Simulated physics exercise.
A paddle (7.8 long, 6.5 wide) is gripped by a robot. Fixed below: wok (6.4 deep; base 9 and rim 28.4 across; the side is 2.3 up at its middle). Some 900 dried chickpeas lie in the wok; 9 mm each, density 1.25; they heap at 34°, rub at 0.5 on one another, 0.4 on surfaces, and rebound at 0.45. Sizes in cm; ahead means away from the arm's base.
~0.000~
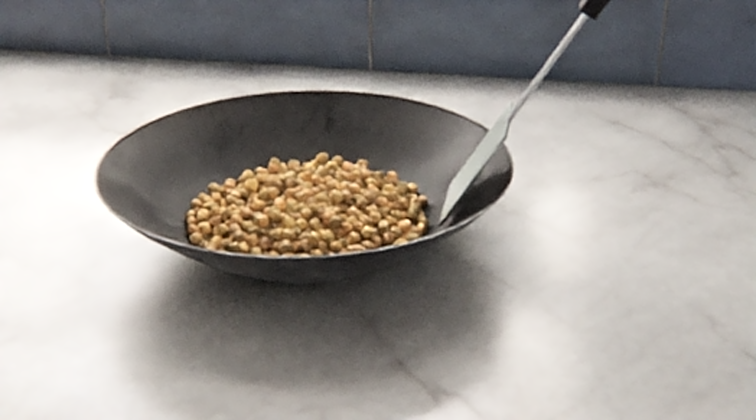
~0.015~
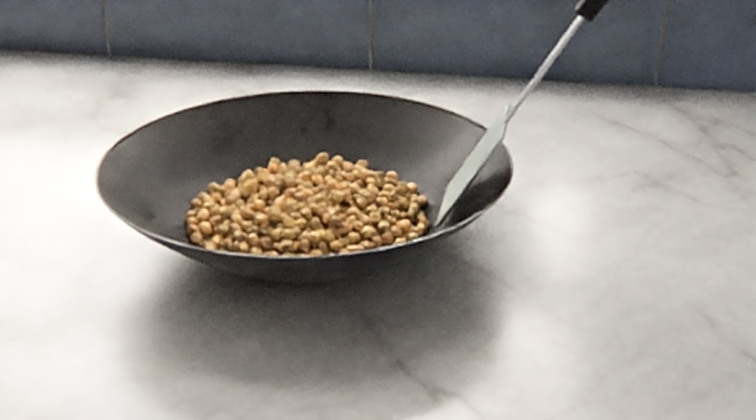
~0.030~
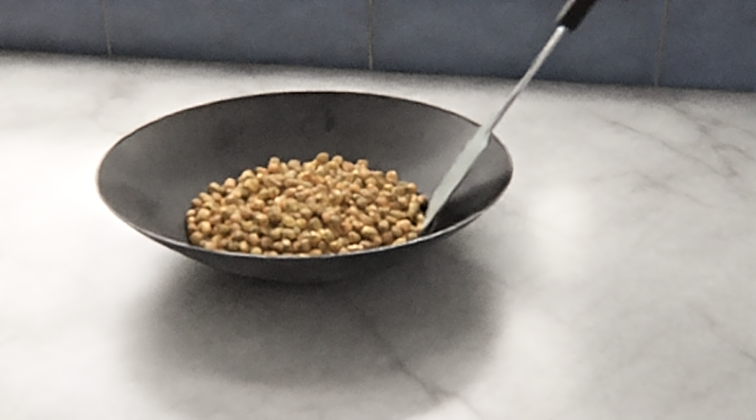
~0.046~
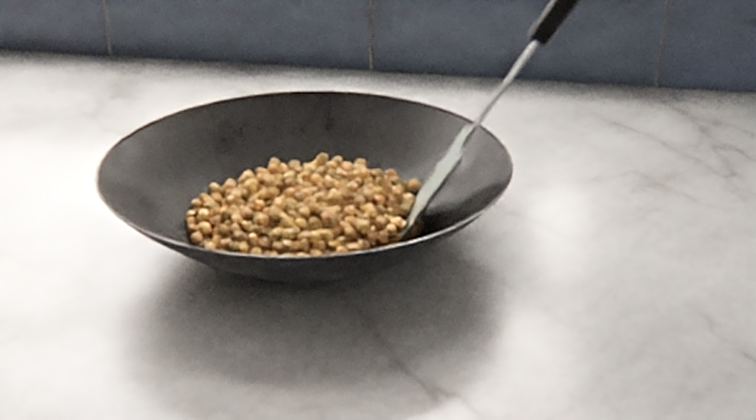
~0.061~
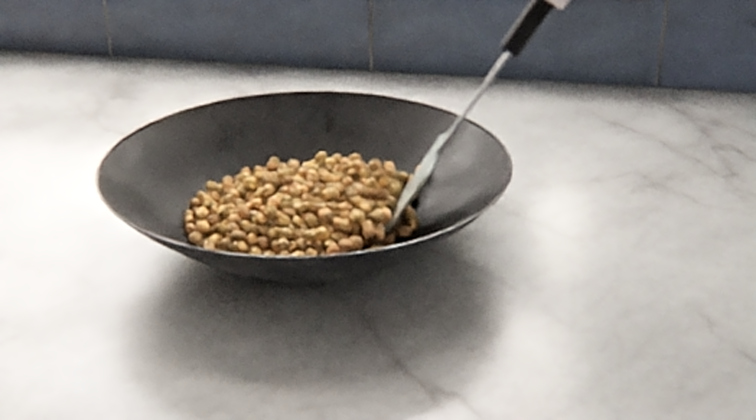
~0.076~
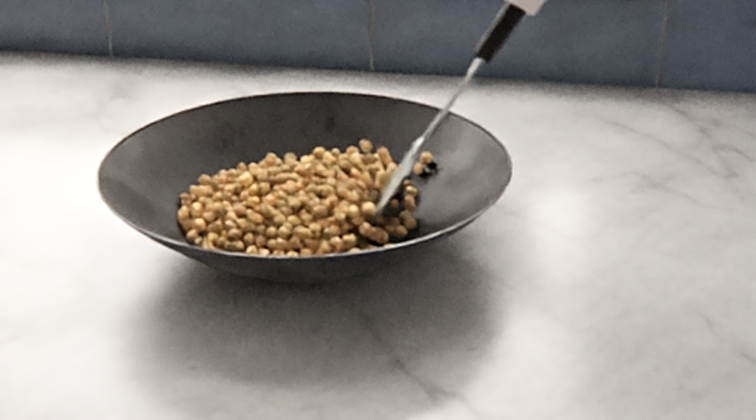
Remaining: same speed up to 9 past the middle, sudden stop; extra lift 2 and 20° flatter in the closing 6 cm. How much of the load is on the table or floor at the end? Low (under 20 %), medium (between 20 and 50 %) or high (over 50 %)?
Share on the table or floor: Medium (between 20 and 50 %).
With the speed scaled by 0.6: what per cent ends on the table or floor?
About 15 per cent.
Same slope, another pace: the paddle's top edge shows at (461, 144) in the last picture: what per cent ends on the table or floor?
About 5 per cent.
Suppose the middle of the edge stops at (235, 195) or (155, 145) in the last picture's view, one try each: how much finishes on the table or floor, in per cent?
About 10 and 40 per cent.
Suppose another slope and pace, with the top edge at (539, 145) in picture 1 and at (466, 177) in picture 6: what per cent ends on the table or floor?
Some 20 per cent.
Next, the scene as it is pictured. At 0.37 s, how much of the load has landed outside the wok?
About 15 per cent.
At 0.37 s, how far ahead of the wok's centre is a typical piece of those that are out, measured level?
About 24 cm.
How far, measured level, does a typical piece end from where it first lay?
Roughly 6 cm.
After 0.11 s, sloping 59°, highest piece 10 above the table; 900 in the wok.
After 0.15 s, sloping 53°, highest piece 13 above the table; 896 in the wok, 4 on the blade or in flight.
After 0.37 s, sloping 39°, highest piece 22 above the table; 583 in the wok, 151 on the table or floor, 166 on the blade or in flight.
After 1.42 s, sloping 39°, highest piece 6 above the table; 583 in the wok, 317 on the table or floor.
At rest, 583 in the wok, 317 on the table or floor. That is 35 % on the table or floor.
